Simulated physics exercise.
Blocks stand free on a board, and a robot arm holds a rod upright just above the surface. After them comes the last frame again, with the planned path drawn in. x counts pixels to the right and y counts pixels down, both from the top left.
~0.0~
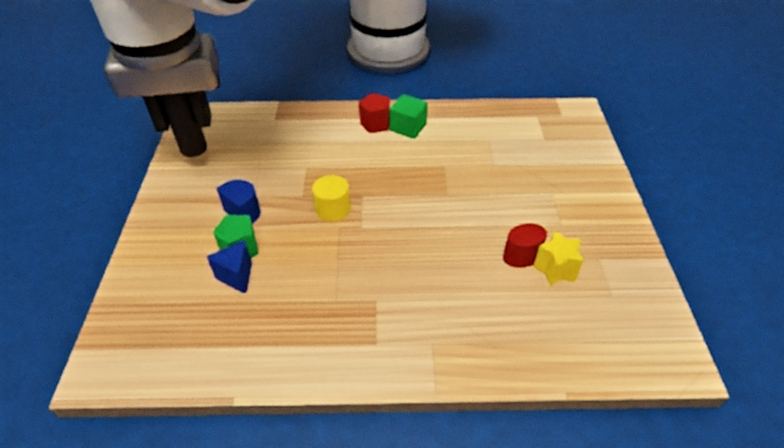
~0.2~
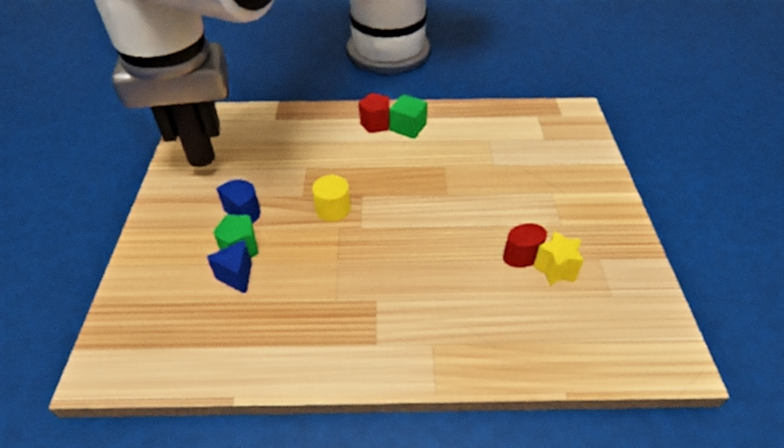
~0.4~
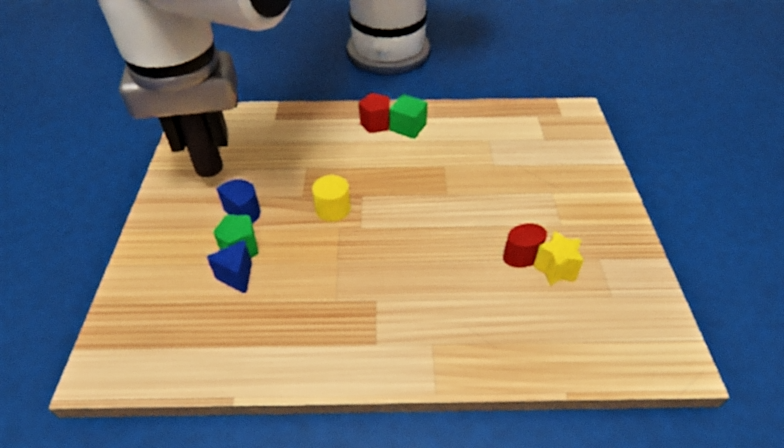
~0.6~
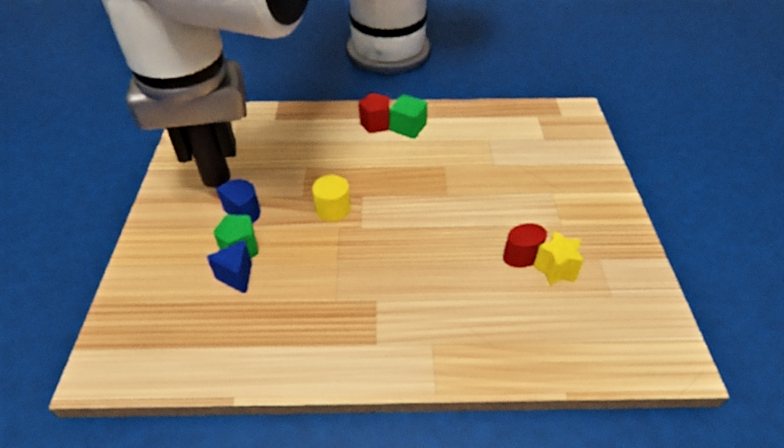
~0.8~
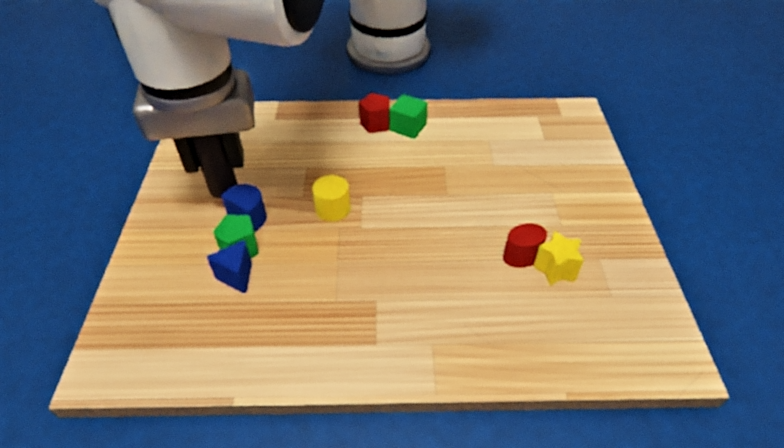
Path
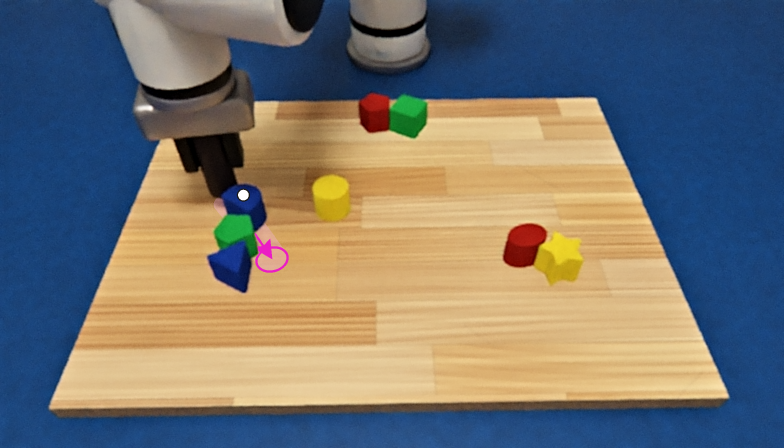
On a wooden board over a blue surface, coloured blocks sit in scattered groups while a robot arm holds a dark rod near the upper left. The rod moves down and slightly right toward the blue D-shaped block, then nudges it slightly down and to the right as the other blocks stay still.
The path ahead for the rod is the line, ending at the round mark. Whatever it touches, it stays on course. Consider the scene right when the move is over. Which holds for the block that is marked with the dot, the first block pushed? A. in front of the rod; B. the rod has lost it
The one that fits is B, the rod has lost it.
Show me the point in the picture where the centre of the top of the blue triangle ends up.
The top centre is at (224, 276).
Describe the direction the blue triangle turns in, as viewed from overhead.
Verdict: Clockwise.
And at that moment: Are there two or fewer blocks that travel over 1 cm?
It seems not.
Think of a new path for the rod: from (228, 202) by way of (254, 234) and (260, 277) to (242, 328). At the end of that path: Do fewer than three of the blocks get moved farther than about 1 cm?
No
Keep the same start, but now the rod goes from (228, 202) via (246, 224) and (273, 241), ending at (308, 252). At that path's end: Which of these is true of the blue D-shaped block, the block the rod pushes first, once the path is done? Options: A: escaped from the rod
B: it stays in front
Answer: B.
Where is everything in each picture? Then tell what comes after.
In the first picture, rod tip at (194, 150); block tops, blue triangle at (230, 256); green pentagonal block at (233, 227); blue D-shaped block at (238, 190); yellow circle at (330, 187).
In the second picture, rod at (202, 160); blocks unchanged.
In the third picture, rod at (210, 170); blocks unchanged.
In the fourth picture, rod at (217, 180); blocks unchanged.
In the fifth picture, rod at (224, 190); blue triangle at (230, 256); green pentagonal block at (233, 227); blue D-shaped block at (243, 195); yellow circle at (330, 187).
Path on the board, from (228, 202) through (251, 229) to (272, 259); the dot is on the blue D-shaped block.
The first path, step by step. One third of the way, rod at (240, 208); blue D-shaped block at (265, 209), turned 20° anticlockwise.
Two thirds of the way, rod at (255, 227); blue triangle at (229, 264), turned 20° clockwise; green pentagonal block at (233, 240), turned 20° clockwise; blue D-shaped block at (287, 220), turned 45° anticlockwise.
At the end, rod at (269, 247); blue triangle at (224, 276), turned 40° clockwise; green pentagonal block at (232, 250), turned 45° clockwise; blue D-shaped block at (300, 227), turned 95° anticlockwise; yellow circle in place.
